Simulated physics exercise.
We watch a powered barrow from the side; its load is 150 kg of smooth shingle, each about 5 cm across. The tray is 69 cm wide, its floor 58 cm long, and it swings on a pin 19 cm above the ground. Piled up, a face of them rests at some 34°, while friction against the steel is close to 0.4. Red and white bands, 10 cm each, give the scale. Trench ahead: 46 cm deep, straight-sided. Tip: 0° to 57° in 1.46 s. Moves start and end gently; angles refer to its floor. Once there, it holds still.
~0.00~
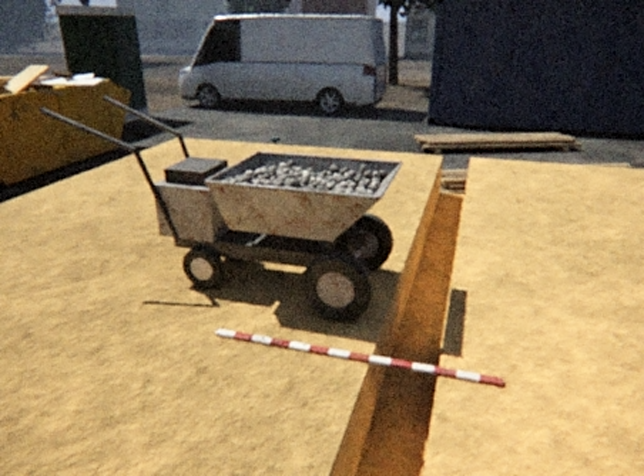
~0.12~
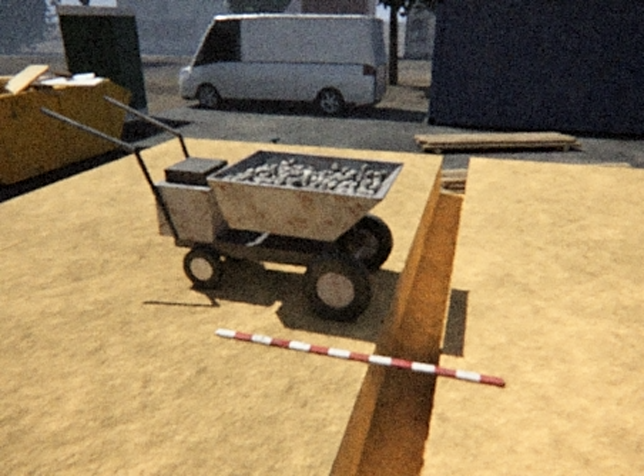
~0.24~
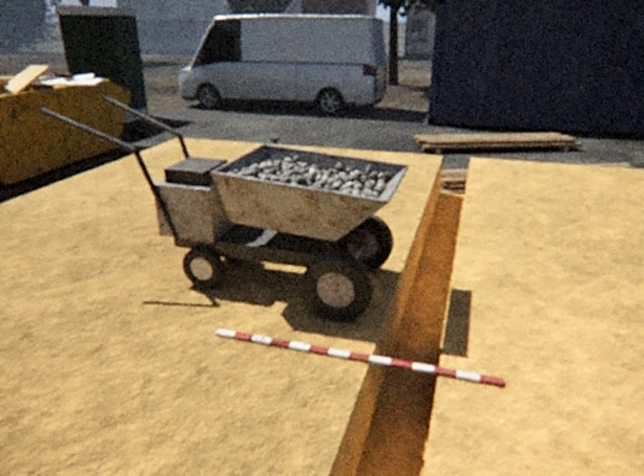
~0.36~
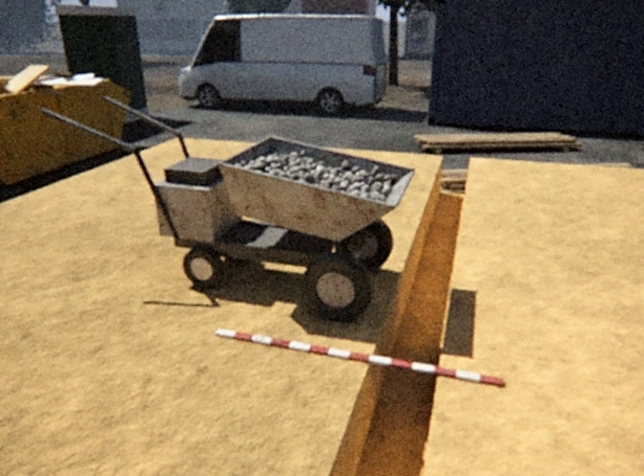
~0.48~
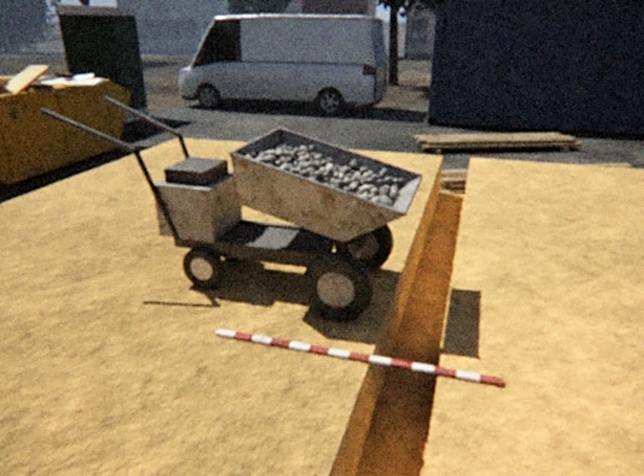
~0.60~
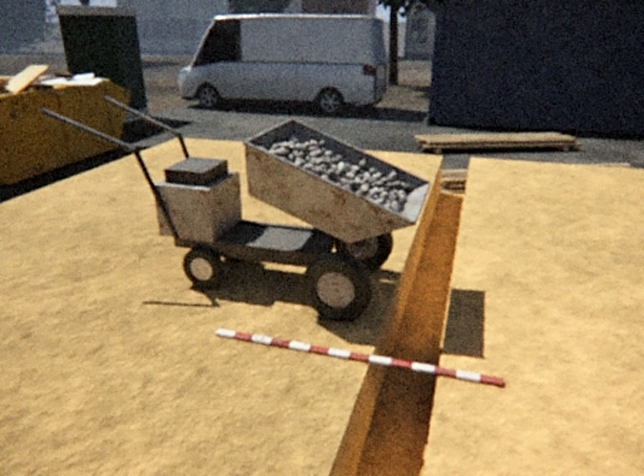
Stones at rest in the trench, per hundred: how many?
Approx. 22 %.
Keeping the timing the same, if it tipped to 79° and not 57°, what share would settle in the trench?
It would be near 5 per cent.
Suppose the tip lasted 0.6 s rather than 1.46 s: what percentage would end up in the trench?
Expected share: Around 15%.
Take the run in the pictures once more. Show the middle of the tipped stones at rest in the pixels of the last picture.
About (486, 307).
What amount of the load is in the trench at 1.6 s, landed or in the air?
About 0 per cent by then.
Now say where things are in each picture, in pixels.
The first frame shows lip at (381, 198), floor tilted 0°, highest stones at (350, 177).
In the second frame, the tray is at 1°, its lip at (383, 199); the top of the load is at (312, 172); the stones move at 0.2 m/s on average.
The third frame shows lip at (388, 202), floor tilted 4°, highest stones at (291, 168); the stones move at 0.3 m/s on average.
The fourth frame shows lip at (396, 207), floor tilted 9°, highest stones at (279, 160); the stones move at 0.4 m/s on average.
In the fifth frame, the tray is at 14°, its lip at (406, 214); the top of the load is at (281, 154); the stones move at 0.5 m/s on average.
In the sixth frame, the tray is at 21°, its lip at (415, 224); the top of the load is at (289, 145); the stones move at 0.5 m/s on average.
After 1.1 s the floor is at 48°; 100 % in the tray; the foremost stones are at (446, 247).
After 1.6 s the floor is at 57°; 67 % in the tray, 33 % past the trench; the foremost stones are at (530, 308).
After 1.9 s the floor is at 57°; 37 % in the tray, 63 % past the trench; the foremost stones are at (618, 333).
After 3.9 s the floor is at 57°; 0 % in the tray, 22 % in the trench, 77 % past the trench; the foremost stones are past the picture's edge.
